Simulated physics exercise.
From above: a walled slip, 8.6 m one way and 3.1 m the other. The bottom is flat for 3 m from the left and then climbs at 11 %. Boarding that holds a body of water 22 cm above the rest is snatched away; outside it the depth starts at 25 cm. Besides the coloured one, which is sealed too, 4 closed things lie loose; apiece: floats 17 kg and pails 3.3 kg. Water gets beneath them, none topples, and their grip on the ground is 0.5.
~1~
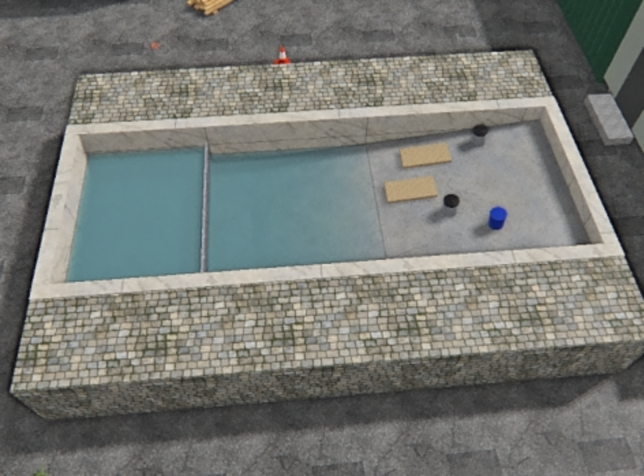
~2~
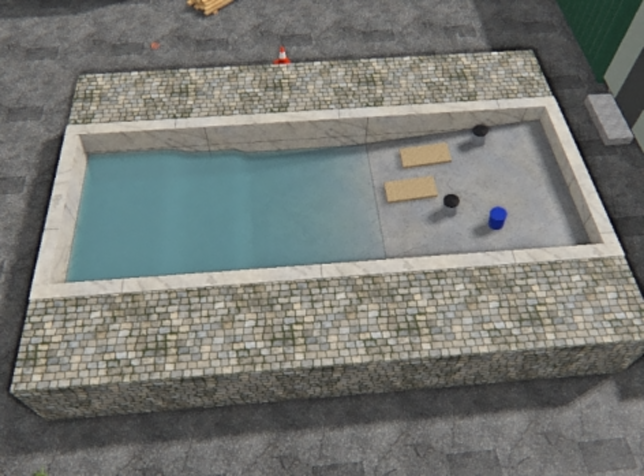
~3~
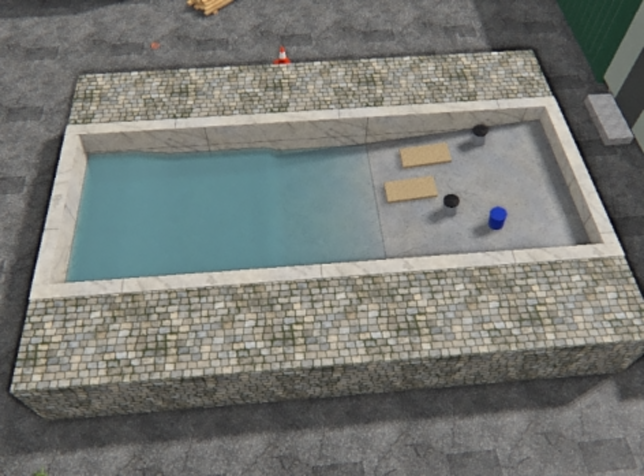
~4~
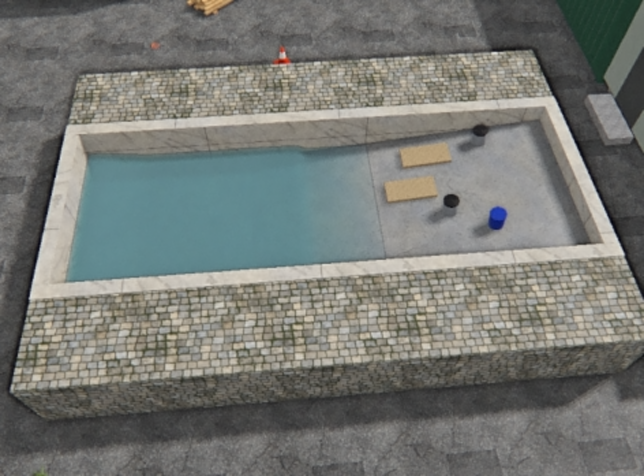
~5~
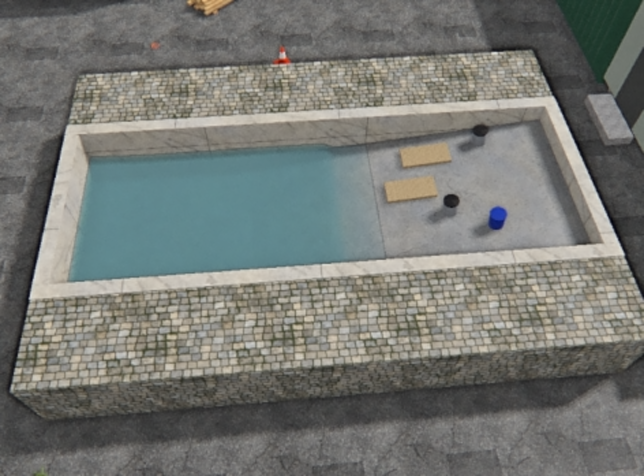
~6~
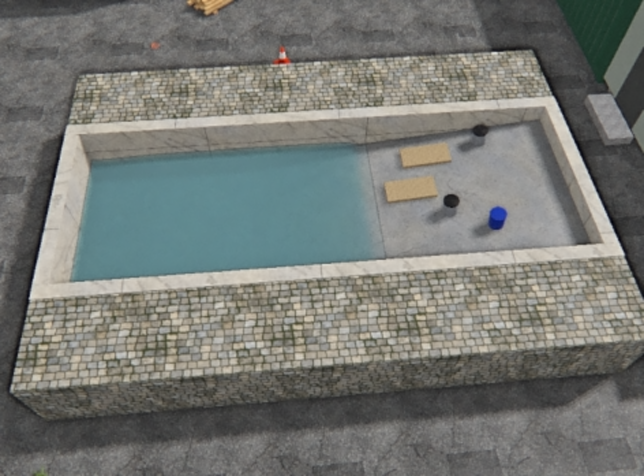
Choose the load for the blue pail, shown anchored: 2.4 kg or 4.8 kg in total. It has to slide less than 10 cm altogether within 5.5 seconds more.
I expect that only the larger load is enough.
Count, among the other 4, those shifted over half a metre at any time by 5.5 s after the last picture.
3 of them.
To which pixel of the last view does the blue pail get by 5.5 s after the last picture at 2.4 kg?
Near (427, 217).
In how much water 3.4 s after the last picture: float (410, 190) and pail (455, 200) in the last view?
About 11 and 7 cm.
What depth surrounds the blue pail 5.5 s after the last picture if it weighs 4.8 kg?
Roughly 1 cm.
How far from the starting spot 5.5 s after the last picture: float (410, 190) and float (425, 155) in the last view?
In turn: 250 cm, 250 cm.
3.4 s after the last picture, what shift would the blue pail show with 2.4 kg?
Roughly 20 cm.
Then, 0.6 s after the last picture the blue pail would be 0 cm from its start with 2.4 kg and 0 cm from its start with 4.8 kg; 0 cm of water round it then.
Then, 1.6 s after the last picture the blue pail would be 0 cm from its start with 2.4 kg and 0 cm from its start with 4.8 kg; 2 cm of water round it then.
Then, 3.4 s after the last picture the blue pail would be 18 cm from its start with 2.4 kg and 0 cm from its start with 4.8 kg; 5 cm of water round it then.
Then, 5.5 s after the last picture the blue pail would be 121 cm from its start with 2.4 kg and 0 cm from its start with 4.8 kg; 1 cm of water round it then.
